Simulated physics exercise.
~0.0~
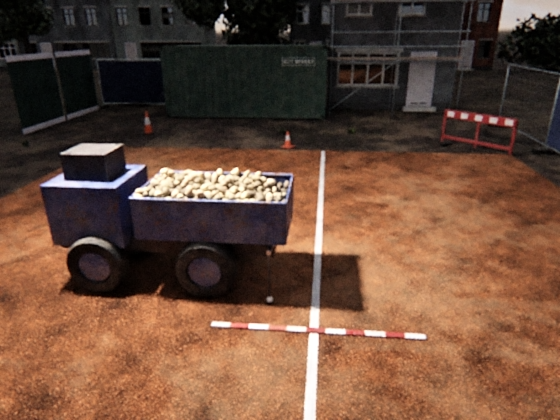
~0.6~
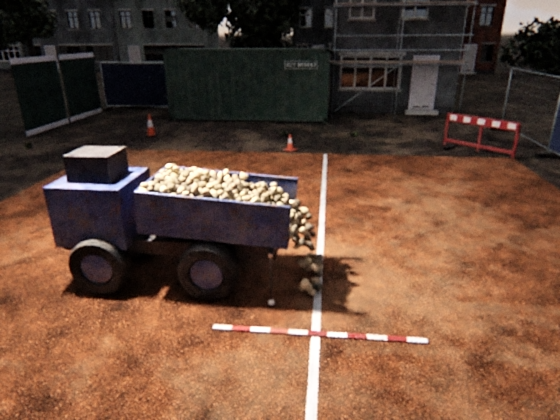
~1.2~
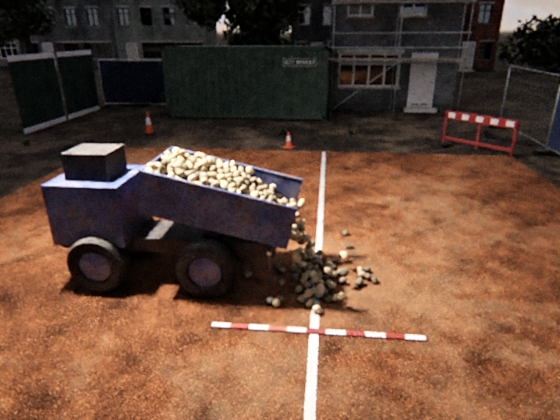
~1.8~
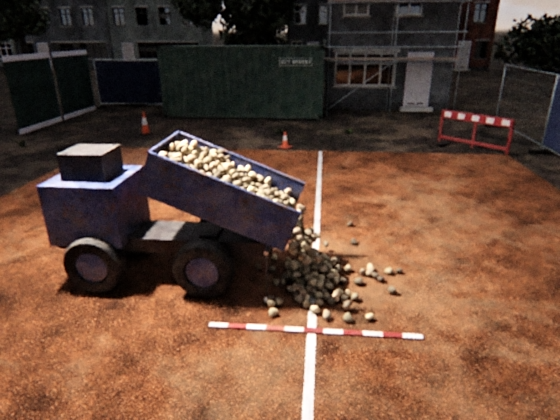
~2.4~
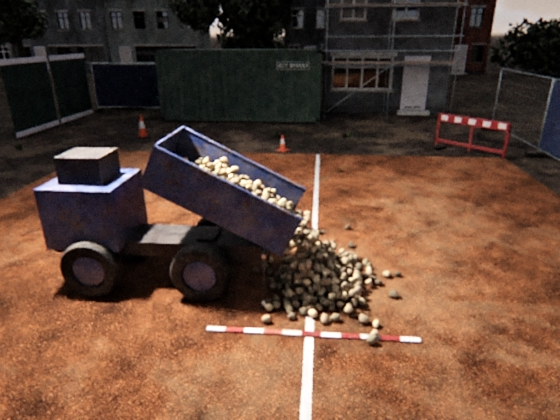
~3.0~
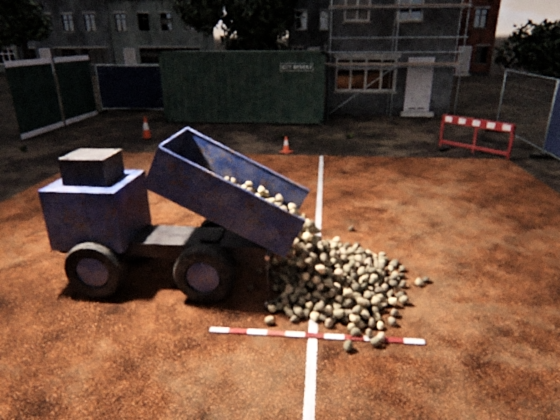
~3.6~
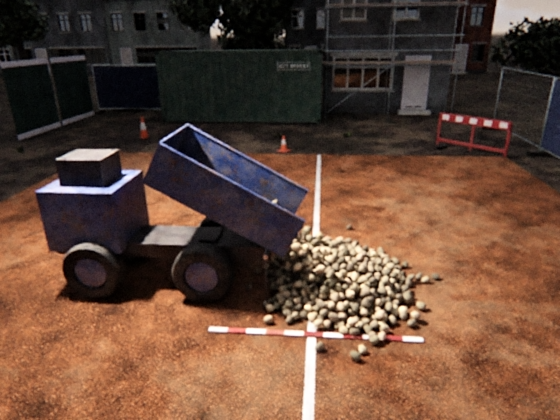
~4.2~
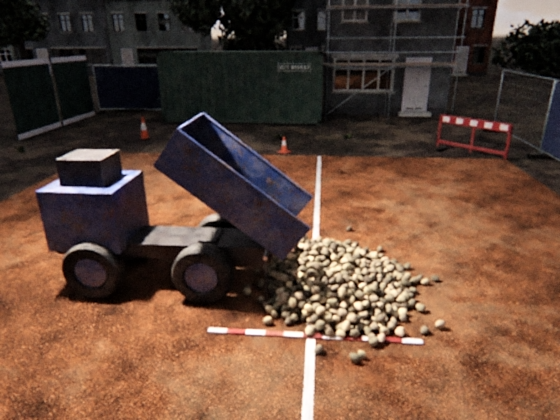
On a building site with rust-coloured ground, a blue tipper truck loaded with pale stones stands at the left, its open end facing a white painted line. The first stones spill off the rear edge as the body begins to tip. It rises further, and a steady stream drops into a heap that spreads rightward across the line and onto a red-and-white striped staff. The body pauses at a slant while the load keeps sliding out, then tilts more steeply as it empties. Finally the body stands steeply raised and empty, with most of the stones heaped past the line.
